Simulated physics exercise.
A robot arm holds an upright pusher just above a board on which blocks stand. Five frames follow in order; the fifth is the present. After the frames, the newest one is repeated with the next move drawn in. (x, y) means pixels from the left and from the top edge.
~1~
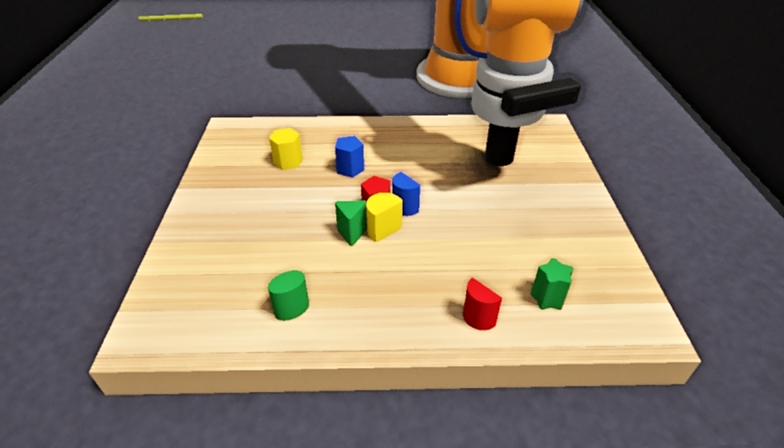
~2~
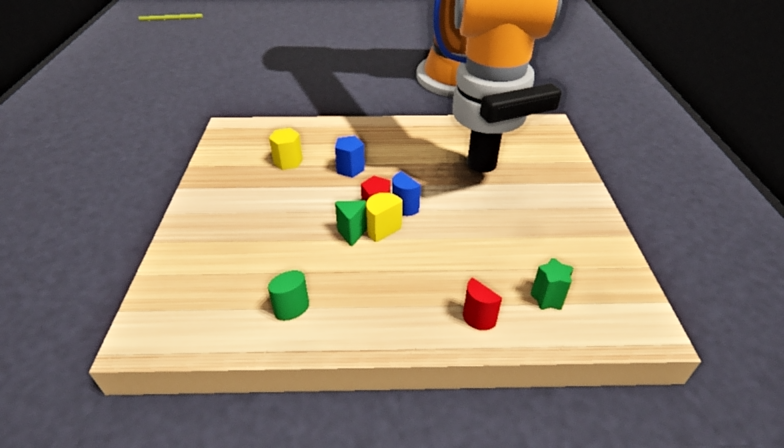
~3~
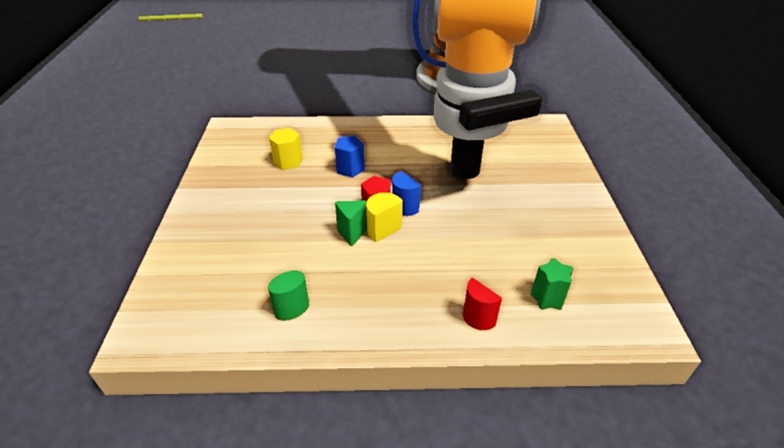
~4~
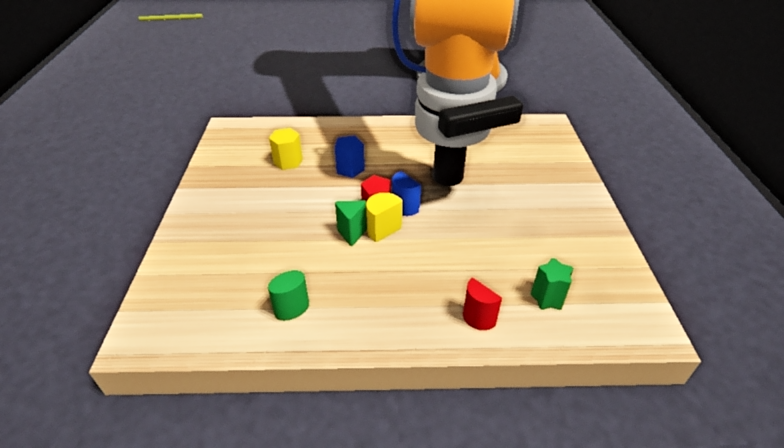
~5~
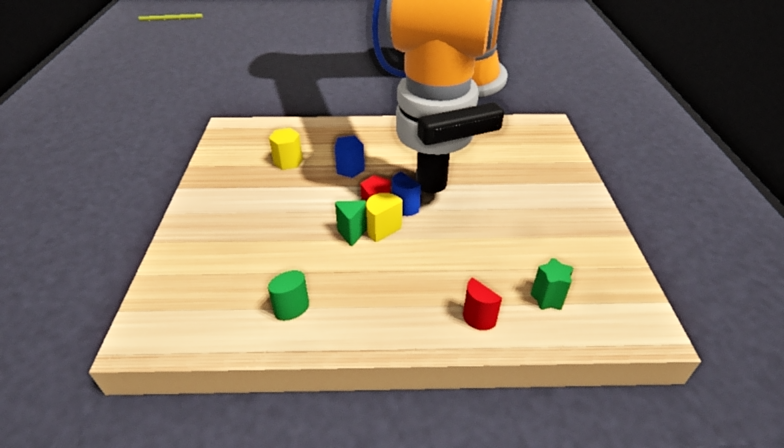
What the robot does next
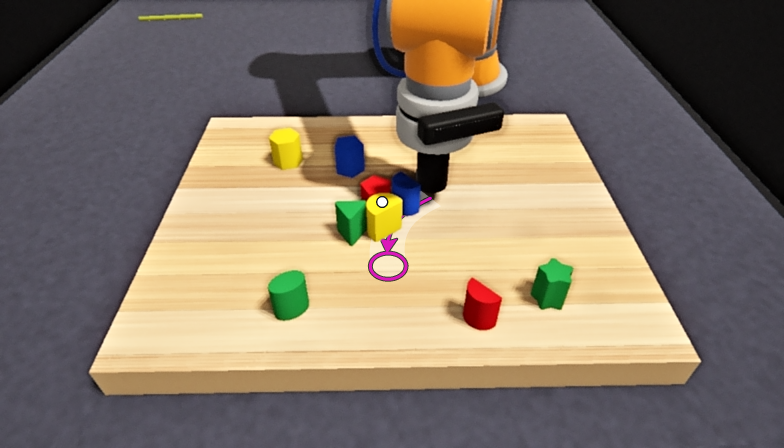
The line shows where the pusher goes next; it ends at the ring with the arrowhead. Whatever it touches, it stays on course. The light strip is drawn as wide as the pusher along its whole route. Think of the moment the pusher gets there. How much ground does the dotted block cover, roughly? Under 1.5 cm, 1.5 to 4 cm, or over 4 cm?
The answer is over 4 cm.
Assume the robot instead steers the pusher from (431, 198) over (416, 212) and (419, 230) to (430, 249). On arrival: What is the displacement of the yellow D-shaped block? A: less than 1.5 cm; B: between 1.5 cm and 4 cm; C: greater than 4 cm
A - less than 1.5 cm.
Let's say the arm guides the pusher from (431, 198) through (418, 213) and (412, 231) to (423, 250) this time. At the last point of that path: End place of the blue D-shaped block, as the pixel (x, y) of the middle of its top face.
It ends at (388, 186).
The drawn path runs from (431, 198) through (404, 214) and (389, 237) to (388, 266); the dot is on the yellow D-shaped block.
What follows on the original path. One third of the way, pusher at (404, 201); red pentagon at (353, 188); yellow D-shaped block at (376, 208), turned 15° anticlockwise; blue D-shaped block at (378, 188), turned 35° clockwise.
Two thirds of the way, pusher at (389, 223); green three-sided block at (346, 207); red pentagon at (345, 188); yellow D-shaped block at (358, 225); blue D-shaped block at (369, 193), turned 60° clockwise.
At the end, pusher at (388, 251); green oval not moved; green three-sided block at (346, 207); red pentagon at (345, 188); yellow D-shaped block at (350, 235), turned 50° clockwise; blue D-shaped block at (369, 193), turned 60° clockwise.
